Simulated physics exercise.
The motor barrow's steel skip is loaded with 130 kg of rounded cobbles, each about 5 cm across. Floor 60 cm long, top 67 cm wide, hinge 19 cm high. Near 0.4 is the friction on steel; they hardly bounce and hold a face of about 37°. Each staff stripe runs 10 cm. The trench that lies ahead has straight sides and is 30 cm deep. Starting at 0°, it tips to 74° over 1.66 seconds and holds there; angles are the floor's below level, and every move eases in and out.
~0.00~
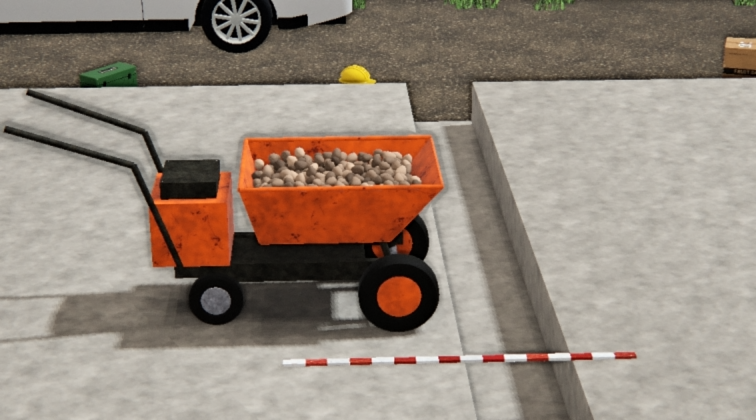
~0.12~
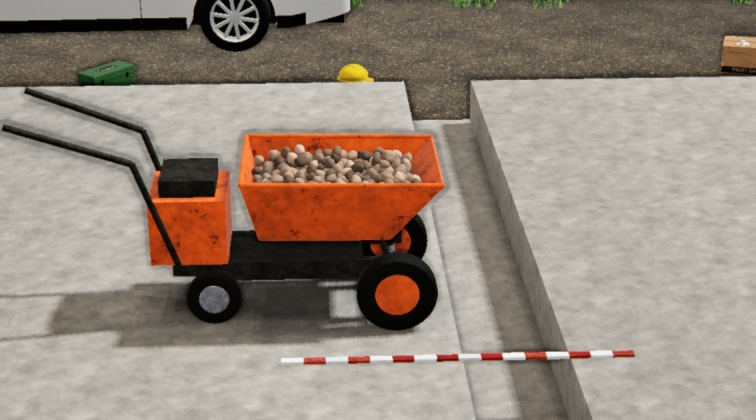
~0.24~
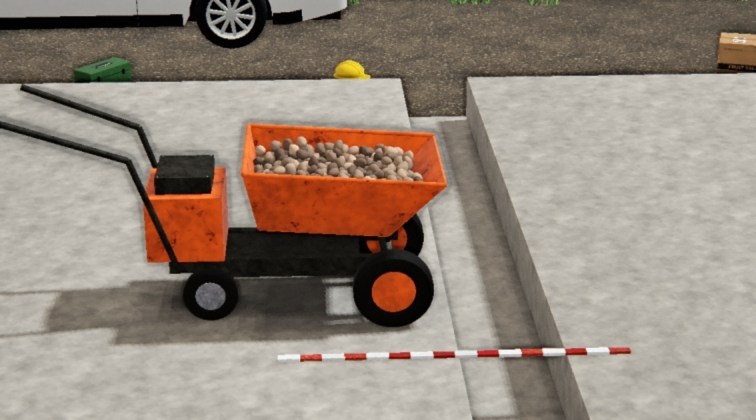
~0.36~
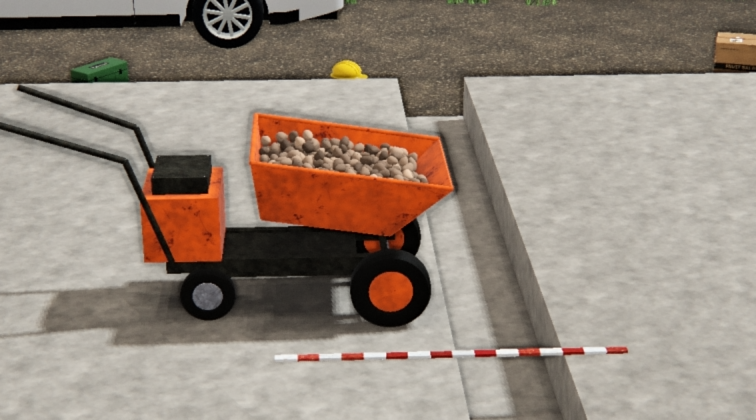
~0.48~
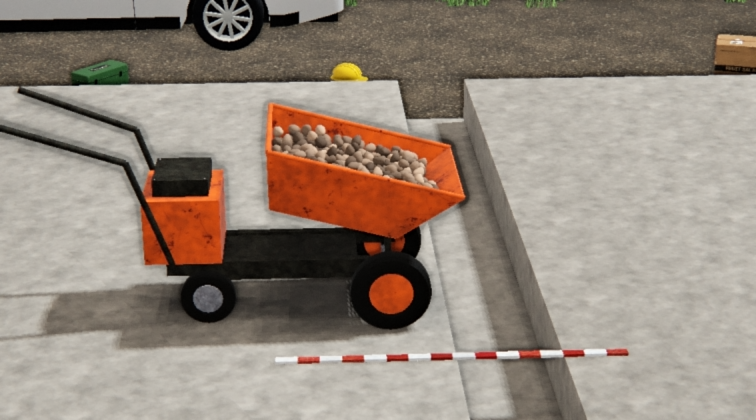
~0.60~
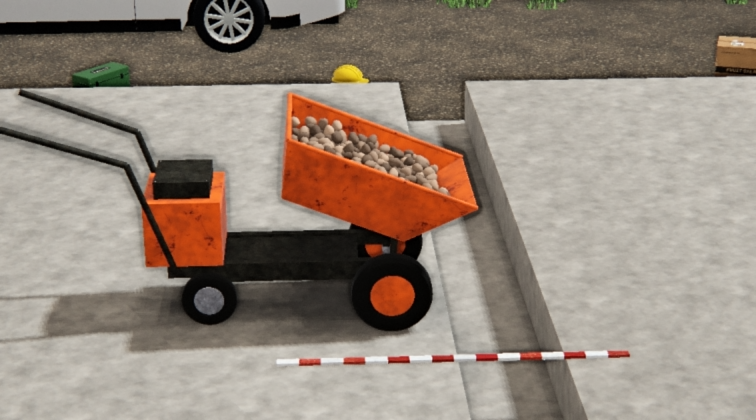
Orange motor barrow standing beside a trench, its skip of rounded stones tilting steadily forward to the right as the back rises.
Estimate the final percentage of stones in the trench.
I would say 60 percent.
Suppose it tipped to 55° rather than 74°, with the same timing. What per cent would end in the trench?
It would be close to 45 percent.
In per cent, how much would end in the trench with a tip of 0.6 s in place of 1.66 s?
Estimate: About 35 %.
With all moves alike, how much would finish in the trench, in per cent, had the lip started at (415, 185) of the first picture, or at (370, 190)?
95 %, then 100 %.
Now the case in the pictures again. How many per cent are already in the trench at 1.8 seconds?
At that moment: Approx. 30 %.
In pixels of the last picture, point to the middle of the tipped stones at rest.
I'd put it close to (534, 330).
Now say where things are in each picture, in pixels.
Lip at (443, 187), floor tilted 0°, highest stones at (363, 161), in the first frame.
The skip is at 1°, its lip at (444, 186); the top of the load is at (356, 158); the stones move at 0.2 m/s on average, in the second frame.
The skip is at 4°, its lip at (446, 185); the top of the load is at (297, 151); the stones move at 0.3 m/s on average, in the third frame.
The skip is at 9°, its lip at (453, 189); the top of the load is at (290, 144); the stones move at 0.4 m/s on average, in the fourth frame.
The skip is at 15°, its lip at (464, 198); the top of the load is at (296, 137); the stones move at 0.5 m/s on average, in the fifth frame.
The skip is at 22°, its lip at (477, 208); the top of the load is at (305, 130); the stones move at 0.6 m/s on average, in the sixth frame.
After 1.2 s the floor is at 62°; 99 % in the skip, 1 % in the trench; the foremost stones are at (517, 248).
After 1.8 s the floor is at 74°; 38 % in the skip, 31 % in the trench, 31 % past the trench; the foremost stones are at (651, 306).
After 2.1 s the floor is at 74°; 11 % in the skip, 48 % in the trench, 41 % past the trench; the foremost stones are at (705, 297).
After 4.1 s the floor is at 74°; 0 % in the skip, 60 % in the trench, 40 % past the trench; the foremost stones are at (728, 297).
